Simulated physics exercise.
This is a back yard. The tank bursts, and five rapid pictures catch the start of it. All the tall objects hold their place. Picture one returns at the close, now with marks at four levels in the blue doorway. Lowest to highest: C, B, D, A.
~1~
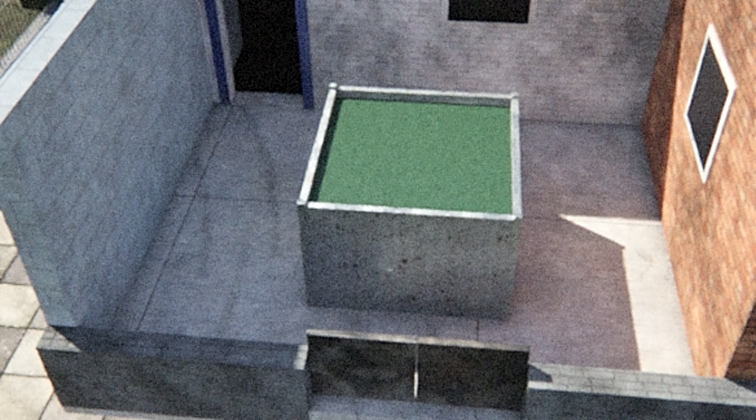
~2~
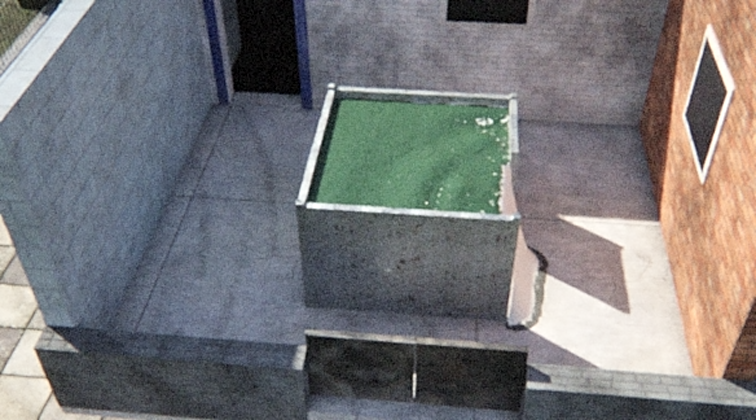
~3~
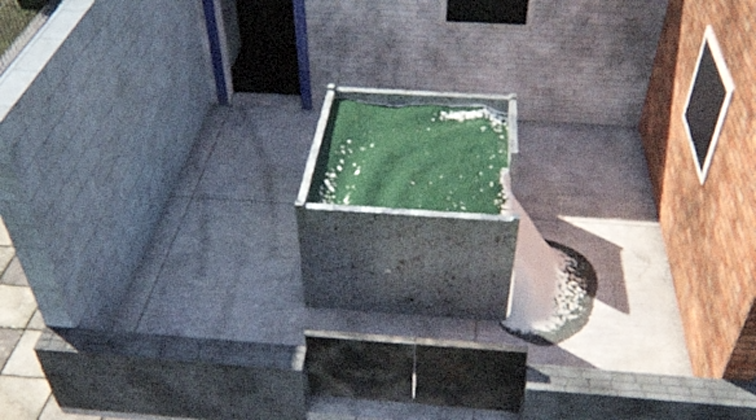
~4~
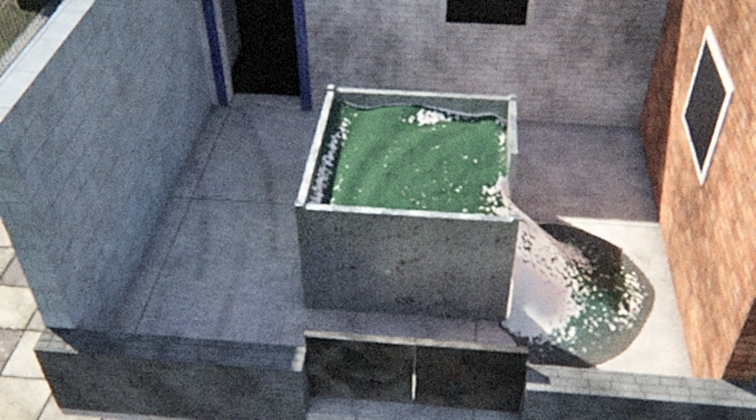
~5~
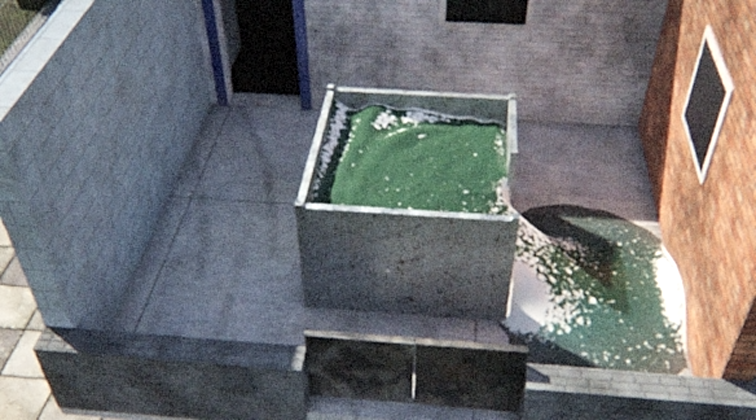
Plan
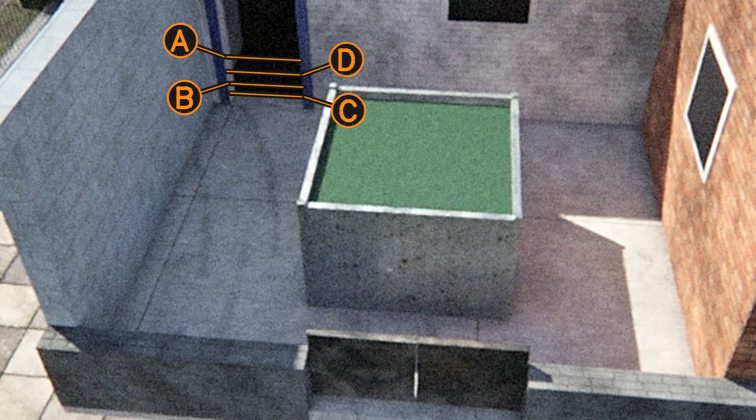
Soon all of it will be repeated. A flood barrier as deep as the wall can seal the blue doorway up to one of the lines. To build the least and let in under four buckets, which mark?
Height B.
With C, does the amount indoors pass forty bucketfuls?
No, it does not.
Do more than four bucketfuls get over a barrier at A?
No, that is safe.
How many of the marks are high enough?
Three of them.
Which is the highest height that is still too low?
The answer is C.
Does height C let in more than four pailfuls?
Yes, that goes wrong.
In orange, A at (262, 58); B at (265, 85); C at (266, 94); D at (264, 73); from the bottom up C, B, D, A.
With A, nothing gets over.
With B, a splash gets over, under a bucket.
With C, about 14 bucketfuls get in.
With D, nothing gets over.
